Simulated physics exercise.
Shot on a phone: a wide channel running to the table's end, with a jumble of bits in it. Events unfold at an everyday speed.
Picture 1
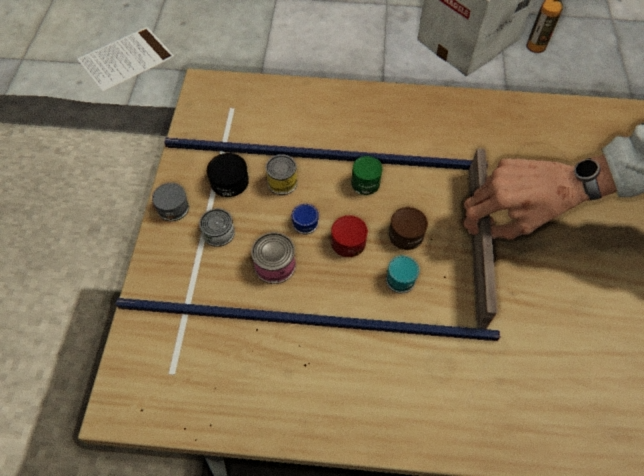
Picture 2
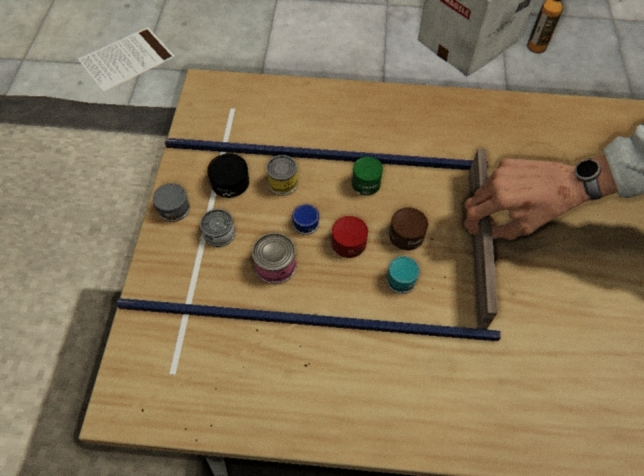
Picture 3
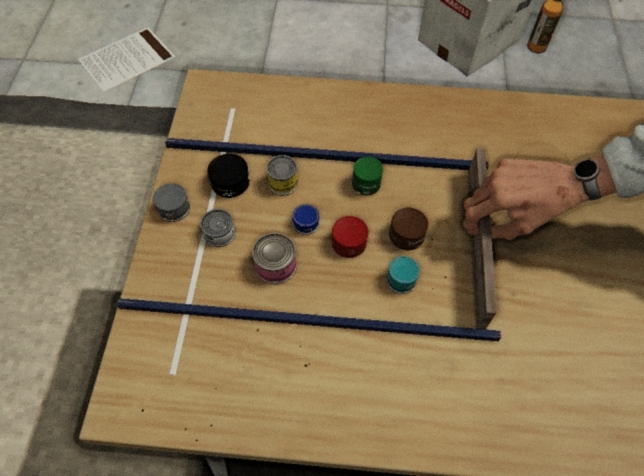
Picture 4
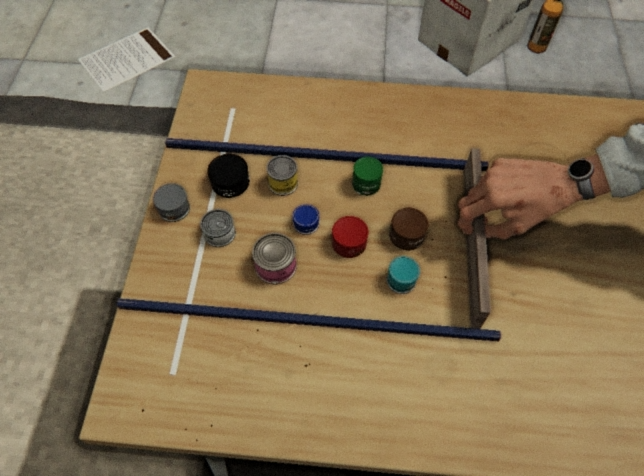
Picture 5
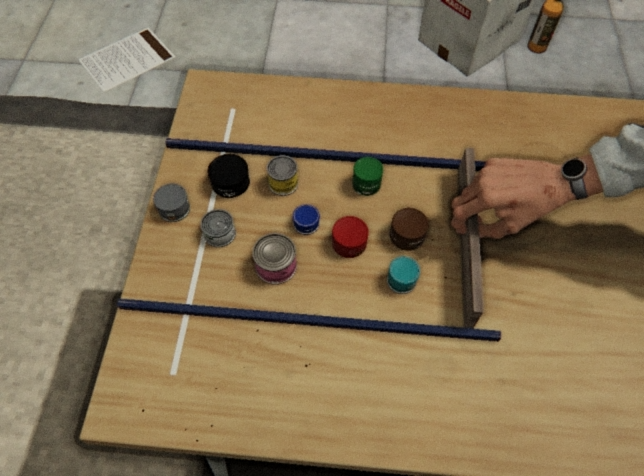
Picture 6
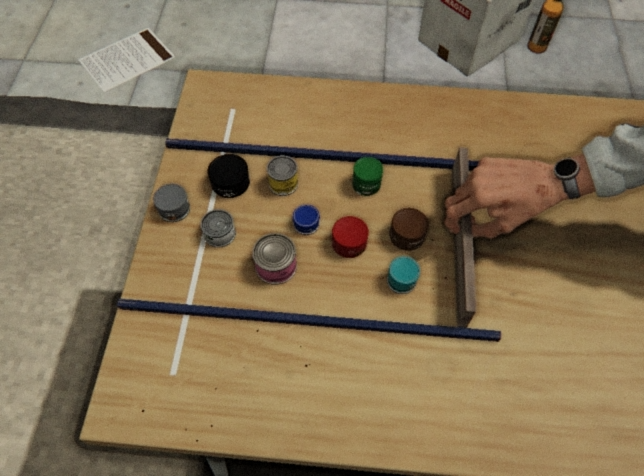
To begin with, a hand wearing a watch holds a board upright at the right end of a channel between two dark blue strips, with small colourful tubs and tins scattered inside. The hand then slides the board a short way left, while the containers stay essentially still.
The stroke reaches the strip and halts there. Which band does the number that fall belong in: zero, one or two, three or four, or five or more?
It belongs in the one or two band.
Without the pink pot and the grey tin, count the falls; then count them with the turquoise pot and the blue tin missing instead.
1 and 1.
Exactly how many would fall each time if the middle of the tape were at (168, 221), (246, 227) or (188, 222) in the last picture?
First 6, then 0, then 2.
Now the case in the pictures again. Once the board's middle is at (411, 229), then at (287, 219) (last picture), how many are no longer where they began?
That makes 2 at the first spot and 8 at the second.
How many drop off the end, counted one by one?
2.
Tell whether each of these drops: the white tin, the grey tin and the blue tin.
White tin - stays, grey tin - goes, blue tin - stays.
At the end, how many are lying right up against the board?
I count 4 of them.
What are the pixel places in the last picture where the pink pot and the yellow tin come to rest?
The pink pot comes to rest at (147, 255), and the yellow tin comes to rest at (177, 159).
Soon after, none off yet; grey tin at rest near (172, 203); white tin at rest near (218, 228); black tub at rest near (229, 176).
After that, none off yet; grey tin at rest near (172, 203); white tin at rest near (218, 228); black tub displaced a little near (218, 177).
In the end, the number that fall off is one or two; gone, black tub and grey tin.
